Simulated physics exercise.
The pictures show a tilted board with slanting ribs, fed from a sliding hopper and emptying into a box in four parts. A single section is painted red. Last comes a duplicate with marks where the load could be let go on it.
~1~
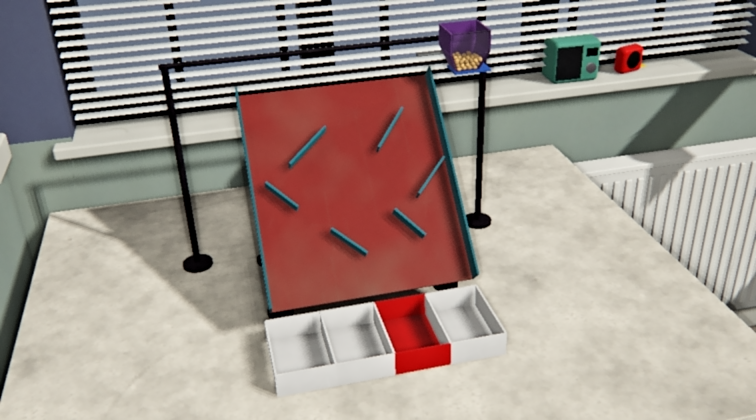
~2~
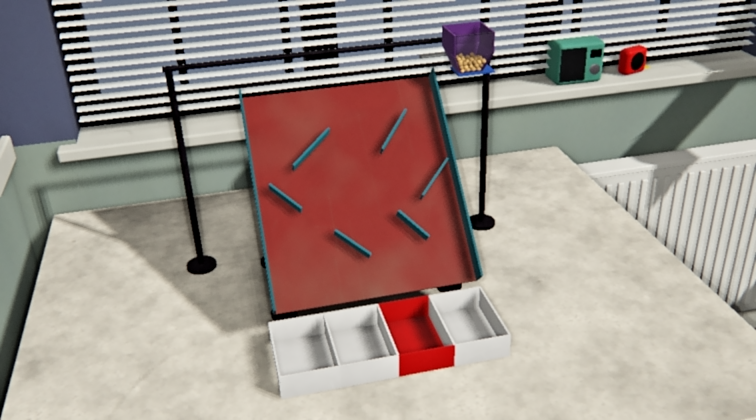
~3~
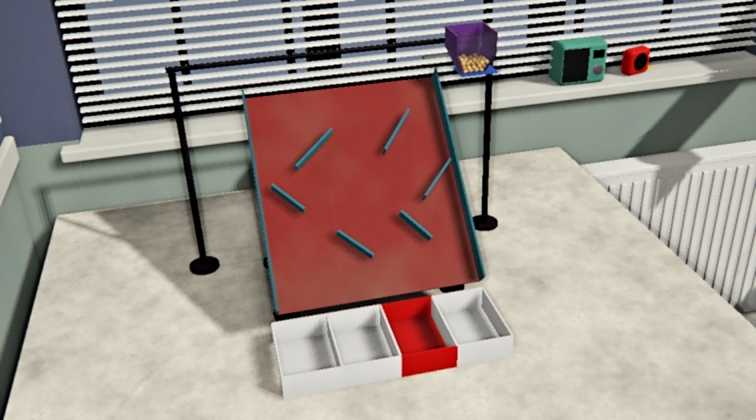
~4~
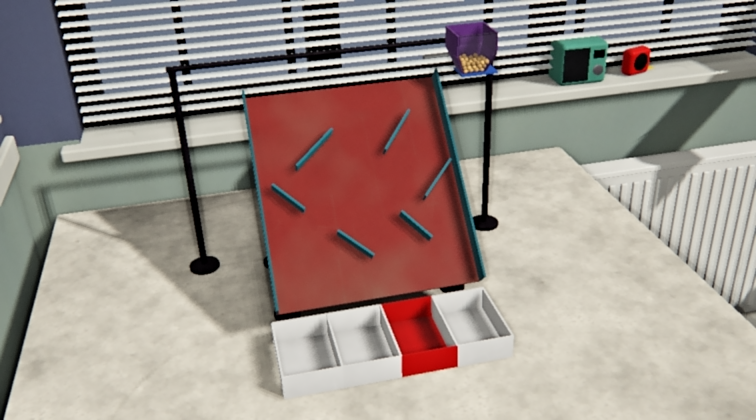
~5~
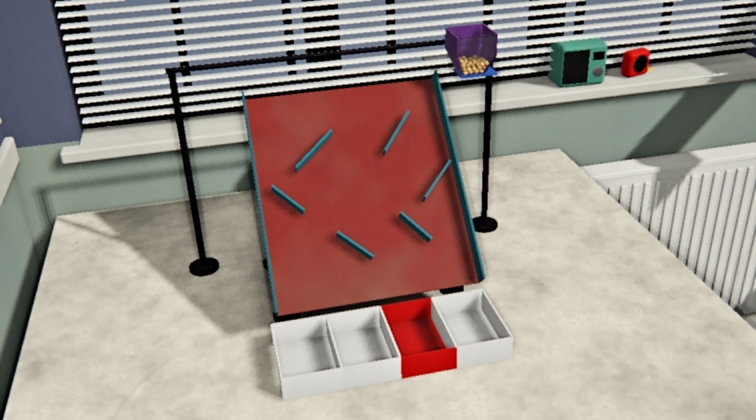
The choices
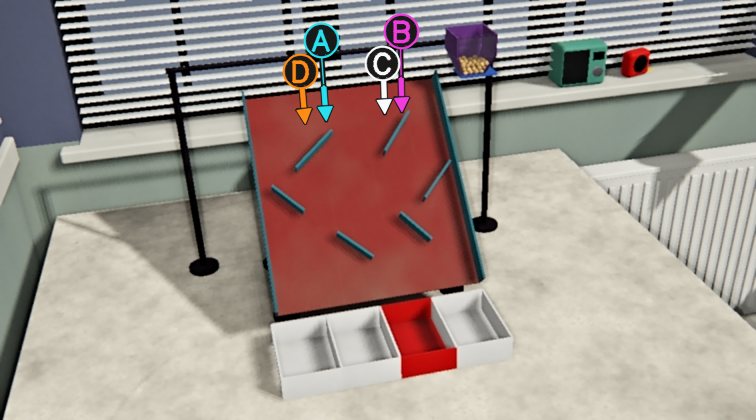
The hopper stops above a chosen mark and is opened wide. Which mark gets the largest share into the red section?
C works best here.
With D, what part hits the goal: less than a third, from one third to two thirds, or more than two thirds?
Less than a third.
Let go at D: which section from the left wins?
It is the second one.
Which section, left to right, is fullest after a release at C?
The third.
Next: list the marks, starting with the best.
Best to worst: C, B, A, D.
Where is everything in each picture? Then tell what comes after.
The first frame shows hopper at (464, 60), dried chickpeas, door shut.
The second frame shows ribs (293, 165) to (329, 128), (382, 149) to (406, 109).
The third frame shows ribs (272, 184) to (305, 209), (426, 196) to (451, 158).
The fourth frame shows ribs (338, 230) to (374, 255), (402, 211) to (432, 237).
The fifth frame shows red section at (429, 361), number 3 of 4 from the left.
On the marked copy, mark A meets the board at (325, 115); mark B meets the board at (401, 106); mark C meets the board at (384, 108); mark D meets the board at (304, 118).
For mark A, about half in the red section, about half in other sections.
For mark B, about two thirds in the red section, about a third in other sections.
For mark C, nearly all in the red section, a small part in other sections.
For mark D, a stray few in the red section, nearly all in other sections.
